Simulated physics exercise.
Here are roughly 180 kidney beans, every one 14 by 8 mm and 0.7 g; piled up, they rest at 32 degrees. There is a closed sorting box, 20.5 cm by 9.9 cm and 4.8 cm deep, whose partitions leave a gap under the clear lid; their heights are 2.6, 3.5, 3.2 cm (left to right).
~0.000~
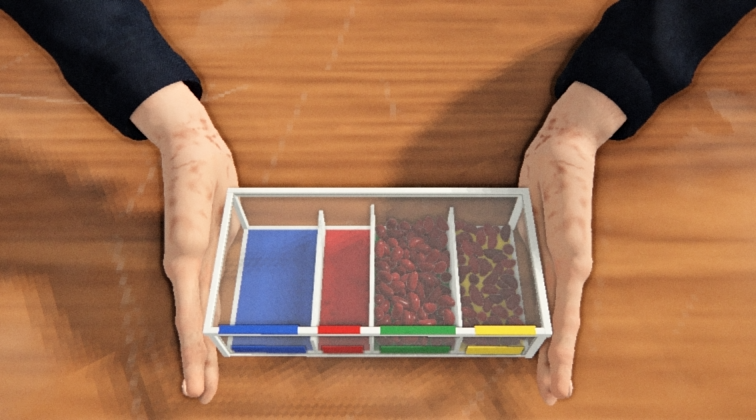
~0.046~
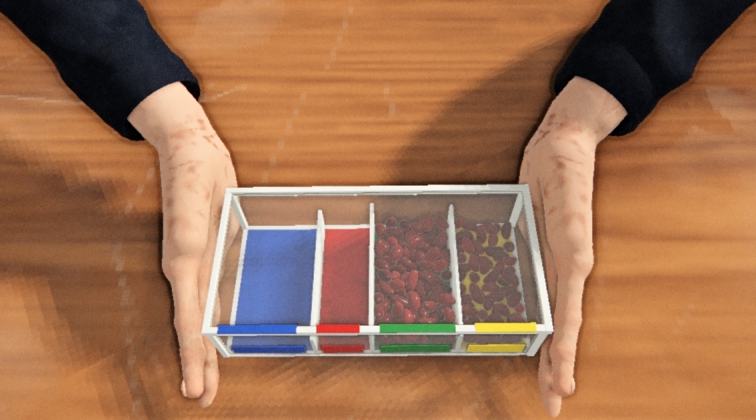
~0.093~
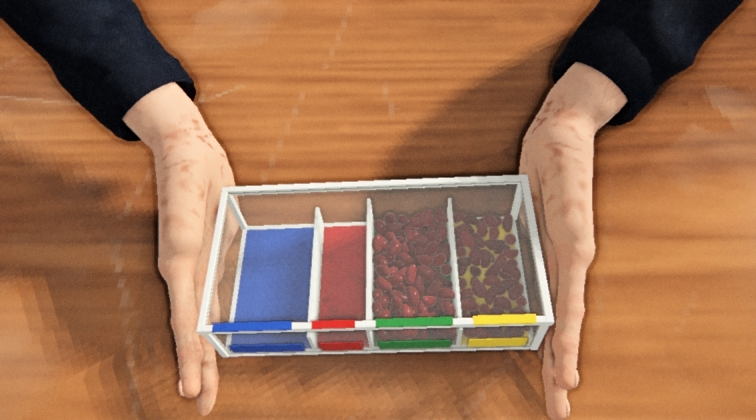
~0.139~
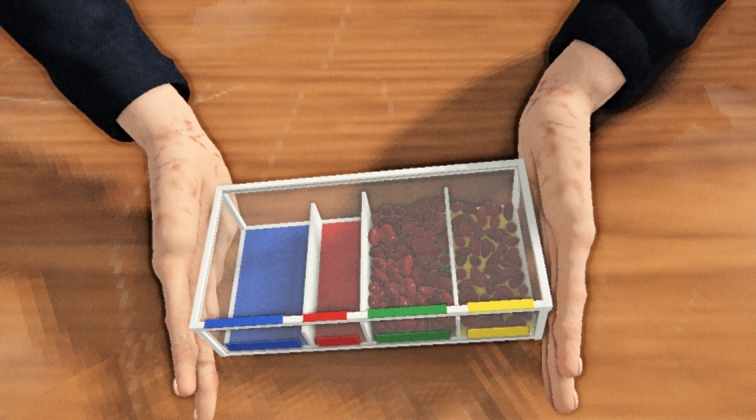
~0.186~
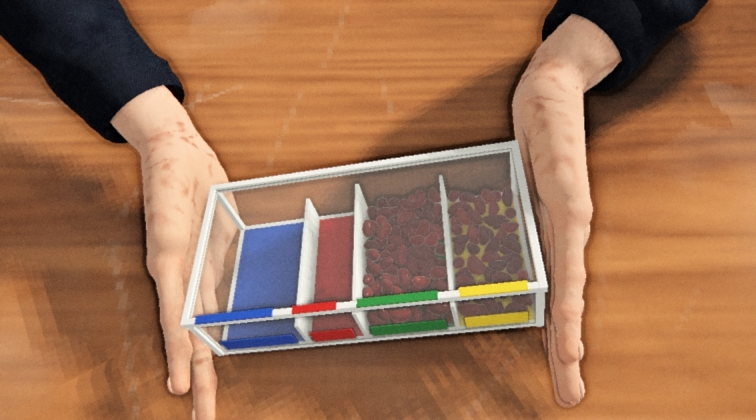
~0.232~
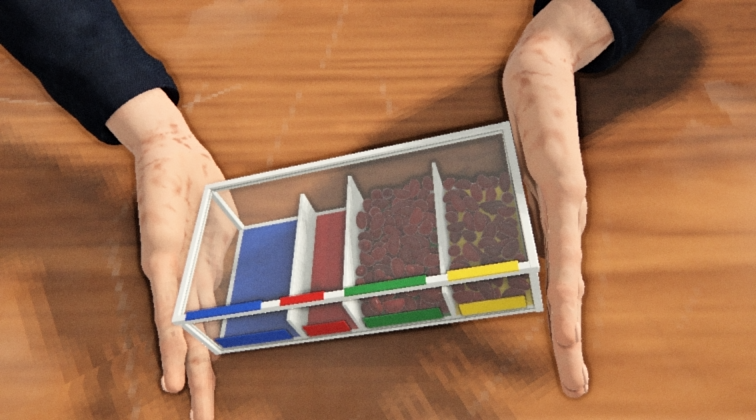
We see two hands holding a clear, lidded box with blue, red, green and yellow labelled compartments, dark red beans filling the two on the right; the hands gradually tilt it, raising its right side while the beans stay put.
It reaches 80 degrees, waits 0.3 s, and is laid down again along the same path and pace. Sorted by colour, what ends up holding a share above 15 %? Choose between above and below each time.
Red compartment: Below, blue compartment: Below, green compartment: Above, yellow compartment: Above.
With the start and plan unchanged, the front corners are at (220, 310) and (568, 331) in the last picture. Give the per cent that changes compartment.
In that case close to 20 per cent.
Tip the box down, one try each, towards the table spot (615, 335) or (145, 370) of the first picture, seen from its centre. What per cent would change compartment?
Roughly 25 per cent on the first try and 25 per cent on the second.
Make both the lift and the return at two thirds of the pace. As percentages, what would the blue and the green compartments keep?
Then blue would get 10 per cent, while green would get 60 per cent.
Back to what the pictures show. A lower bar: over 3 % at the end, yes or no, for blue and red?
With blue that holds, while with red that fails.
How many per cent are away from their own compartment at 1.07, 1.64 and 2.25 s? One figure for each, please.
Taking the three times in turn, it reads 15, 20 and 20.
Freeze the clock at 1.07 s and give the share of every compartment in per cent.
Per cent by colour: Red 0; blue 5; green 65; yellow 25.
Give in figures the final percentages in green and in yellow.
Green 70 %, yellow 25 %.
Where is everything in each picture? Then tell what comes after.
In the first picture, box tilt 0 degrees, front corners at (211, 328) and (543, 329); green 65 %, yellow 35 %.
In the second picture, box tilt 1 degrees, front corners at (210, 328) and (544, 326).
In the third picture, box tilt 4 degrees, front corners at (205, 327) and (545, 317), lowest corner left back.
In the fourth picture, box tilt 8 degrees, front corners at (198, 324) and (543, 302), lowest corner left back.
In the fifth picture, box tilt 13 degrees, front corners at (189, 320) and (538, 284), lowest corner left back.
In the sixth picture, box tilt 18 degrees, front corners at (181, 317) and (530, 264), lowest corner left back; green 65 %, yellow 35 %. The box's pace is about 100 degrees a second.
Then, at 1.07 s, tilt 80 degrees; blue 5 %, green 65 %, yellow 25 %.
After 1.64 s, tilt 41 degrees; blue 5 %, green 70 %, yellow 25 %.
After 2.25 s, tilt 0 degrees; blue 5 %, green 70 %, yellow 25 %.
At rest (2.6 s), red 0 %, blue 5 %, green 70 %, yellow 25 %.
